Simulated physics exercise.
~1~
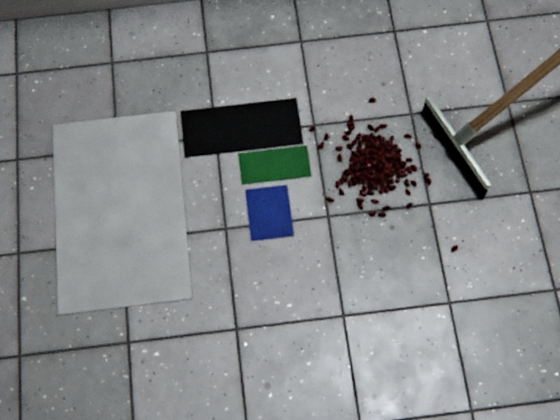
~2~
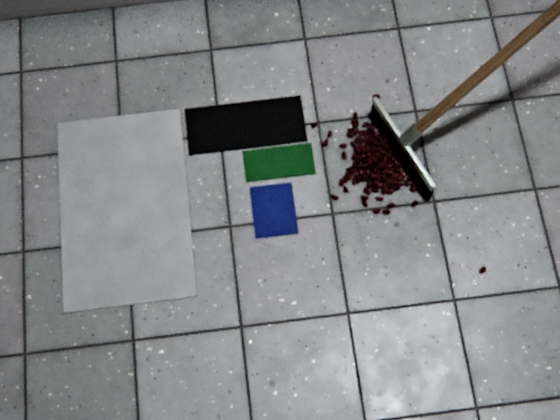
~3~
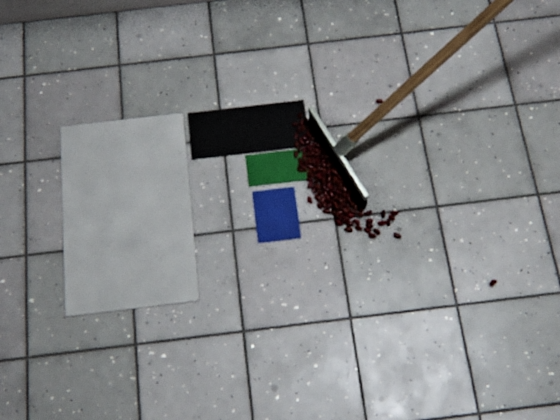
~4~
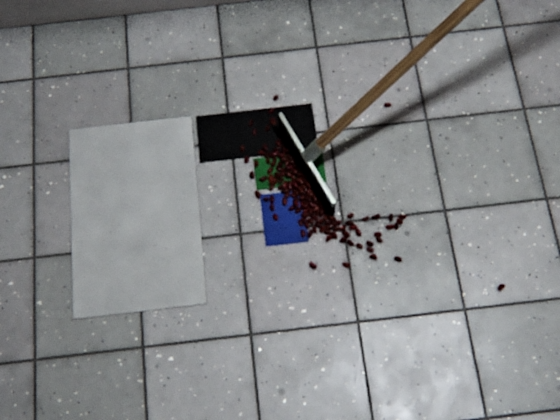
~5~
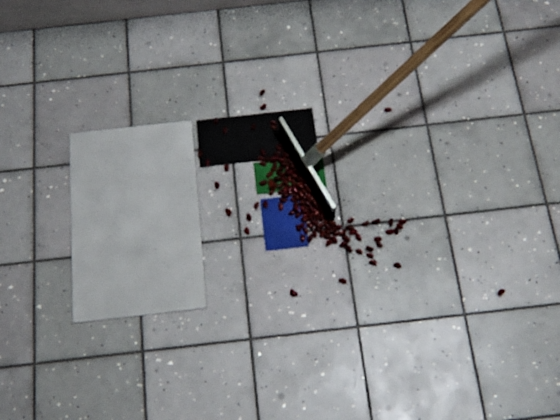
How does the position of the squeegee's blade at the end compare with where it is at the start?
At the start the blade is on bare tiles to the right of the bean heap, and by the end it is further left, resting across the black and green sheets.
